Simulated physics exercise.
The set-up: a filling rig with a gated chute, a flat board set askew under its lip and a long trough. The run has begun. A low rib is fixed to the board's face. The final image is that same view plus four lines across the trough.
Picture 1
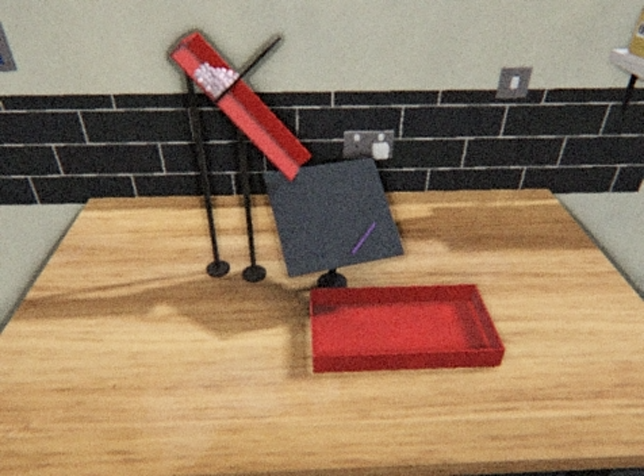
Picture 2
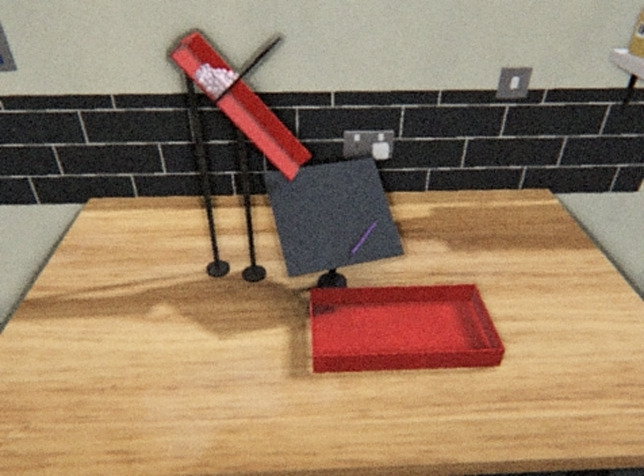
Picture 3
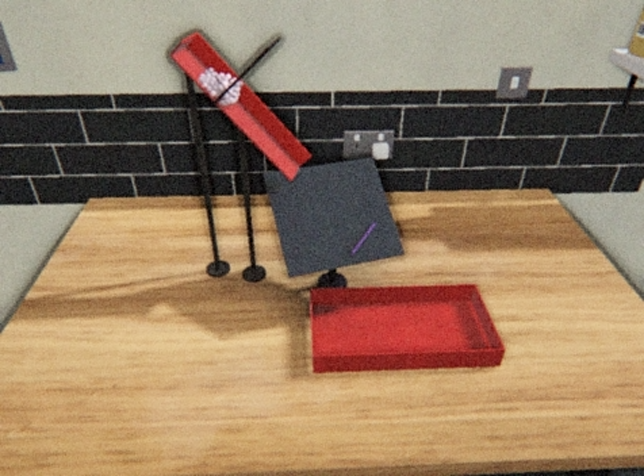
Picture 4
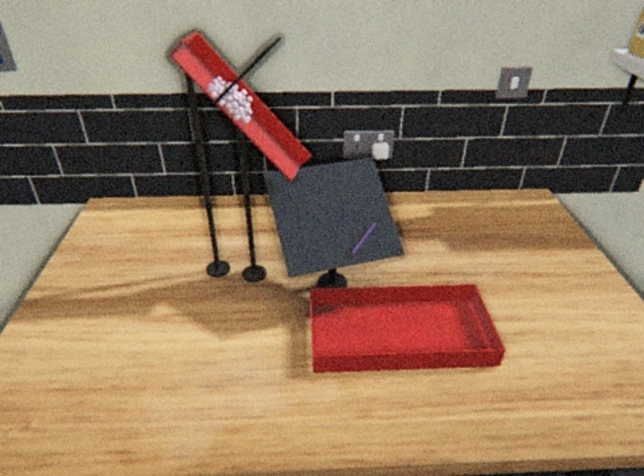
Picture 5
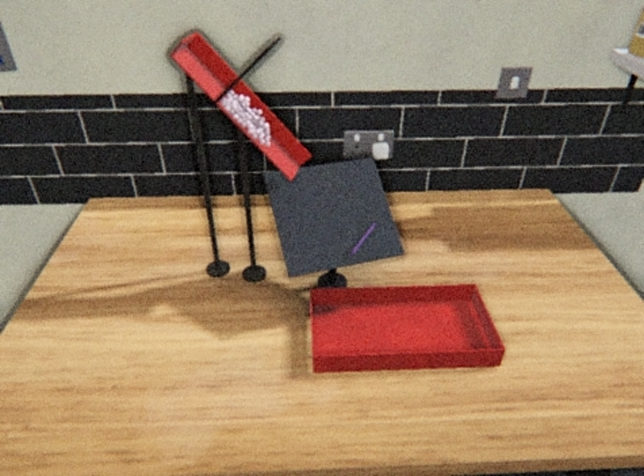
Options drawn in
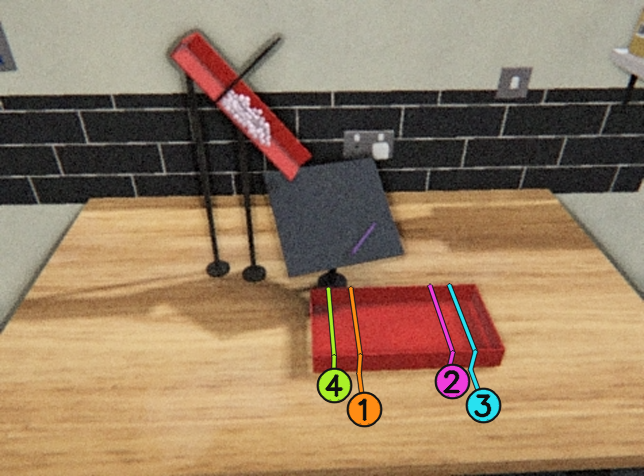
At first, a cluster of small pale beads sits near the top of a sloping red chute on thin black stands, above a tilted dark board and an empty red tray. Then the beads slide down the chute to the right, spreading into a longer patch nearer its lower end.
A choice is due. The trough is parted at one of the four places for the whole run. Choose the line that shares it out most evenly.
1 is best.
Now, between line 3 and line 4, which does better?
Here it is line 4.
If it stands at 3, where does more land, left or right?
Left.
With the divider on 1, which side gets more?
More lands on the left.
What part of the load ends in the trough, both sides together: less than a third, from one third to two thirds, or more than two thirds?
About that: More than two thirds.
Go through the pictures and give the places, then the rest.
The first frame shows load behind the gate (219, 80), sugar pearls; lip of the chute (295, 173), sloping fairly steeply.
The second frame shows middle of the board (334, 213), tilted fairly steeply; middle of its low edge (349, 265); of its high edge (320, 165).
The third frame shows front corners of the trough (313, 356) and (505, 349), empty; front of the load (234, 100).
The fourth frame shows middle of the load (234, 99); its front (246, 121), roughly a third of the way to the lip; rib from (375, 223) to (353, 253).
The fifth frame shows middle of the load (250, 117); its front (268, 144), roughly two thirds of the way to the lip.
On the marked copy, line 1 crosses the front rim at (360, 354); line 2 crosses the front rim at (452, 351); line 3 crosses the front rim at (475, 350); line 4 crosses the front rim at (334, 355).
With 1, of what is caught, roughly two thirds on the left of the divider, roughly a third on the right.
With 2, of what is caught, almost all on the left of the divider, just a few on the right.
With 3, of what is caught, almost all on the left of the divider, just a few on the right.
With 4, of what is caught, roughly a quarter on the left of the divider, the larger part on the right.
